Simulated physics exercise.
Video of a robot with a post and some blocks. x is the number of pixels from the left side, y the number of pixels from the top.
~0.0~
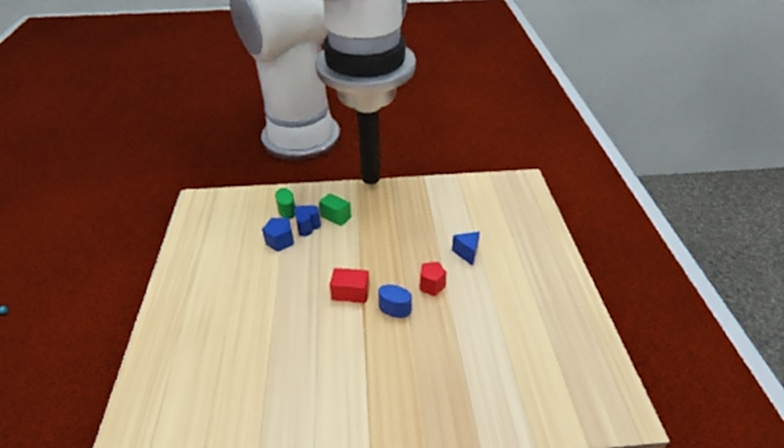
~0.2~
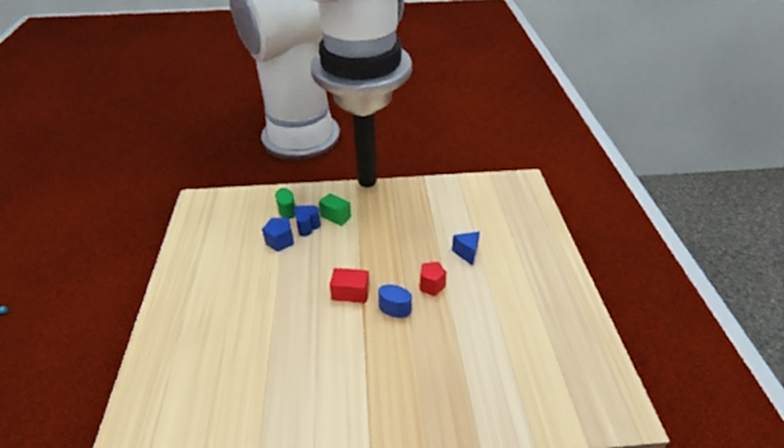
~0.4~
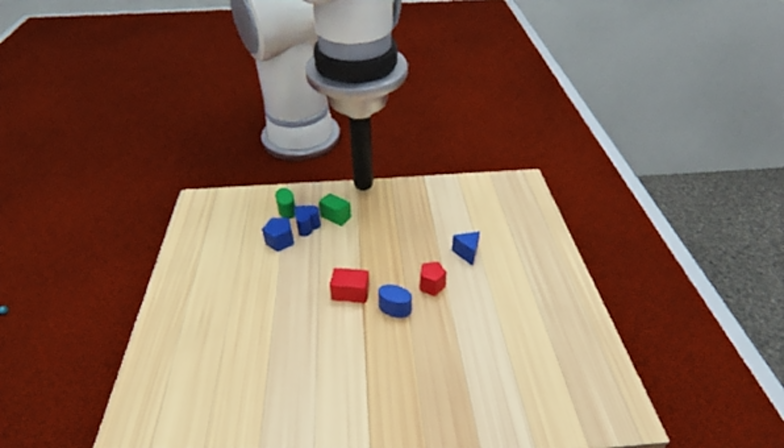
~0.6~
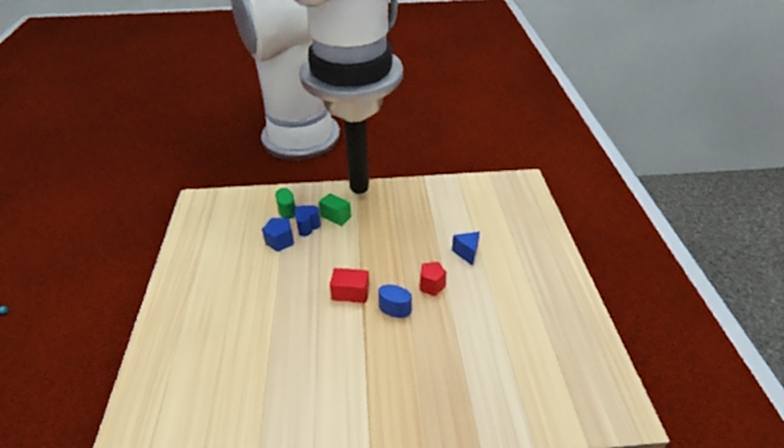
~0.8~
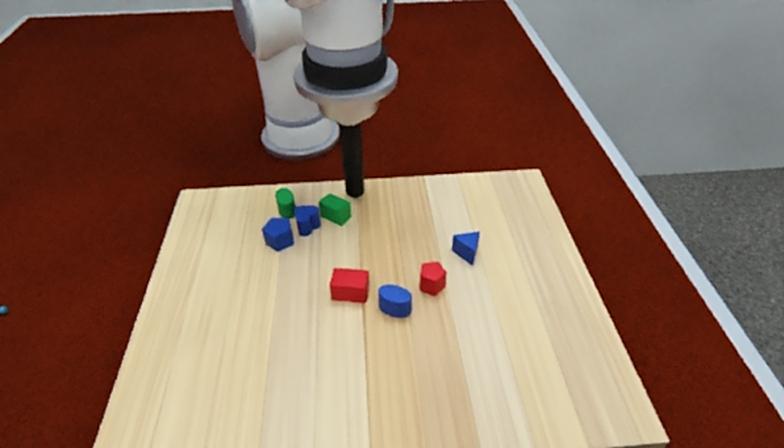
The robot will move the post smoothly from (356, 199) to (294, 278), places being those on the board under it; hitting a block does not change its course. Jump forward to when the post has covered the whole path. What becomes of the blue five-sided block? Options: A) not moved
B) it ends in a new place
Choice B: It ends in a new place.
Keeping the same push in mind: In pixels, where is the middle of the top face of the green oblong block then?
The spot you're after is about (308, 216) in the image.
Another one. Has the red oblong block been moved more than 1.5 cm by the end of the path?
I'd say no.
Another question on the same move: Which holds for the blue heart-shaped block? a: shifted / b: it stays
a: Shifted.
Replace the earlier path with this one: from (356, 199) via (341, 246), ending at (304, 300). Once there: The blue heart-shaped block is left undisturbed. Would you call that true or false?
This is true.
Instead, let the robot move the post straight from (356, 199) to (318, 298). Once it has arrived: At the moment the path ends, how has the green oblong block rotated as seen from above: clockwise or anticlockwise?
The green oblong block rotates clockwise.
The first path, step by step. One third of the way, post (338, 216); blue five-sided block (273, 227); blue heart-shaped block (294, 215); green oblong block (316, 213), turned 60° clockwise.
Two thirds of the way, post (316, 243); blue five-sided block (269, 228); blue heart-shaped block (288, 215), turned 15° anticlockwise; green oblong block (308, 216), turned 80° clockwise.
At the end, post (292, 271); blue five-sided block (269, 228); blue heart-shaped block (288, 215), turned 15° anticlockwise; green oblong block (308, 216), turned 80° clockwise; red oblong block in place.
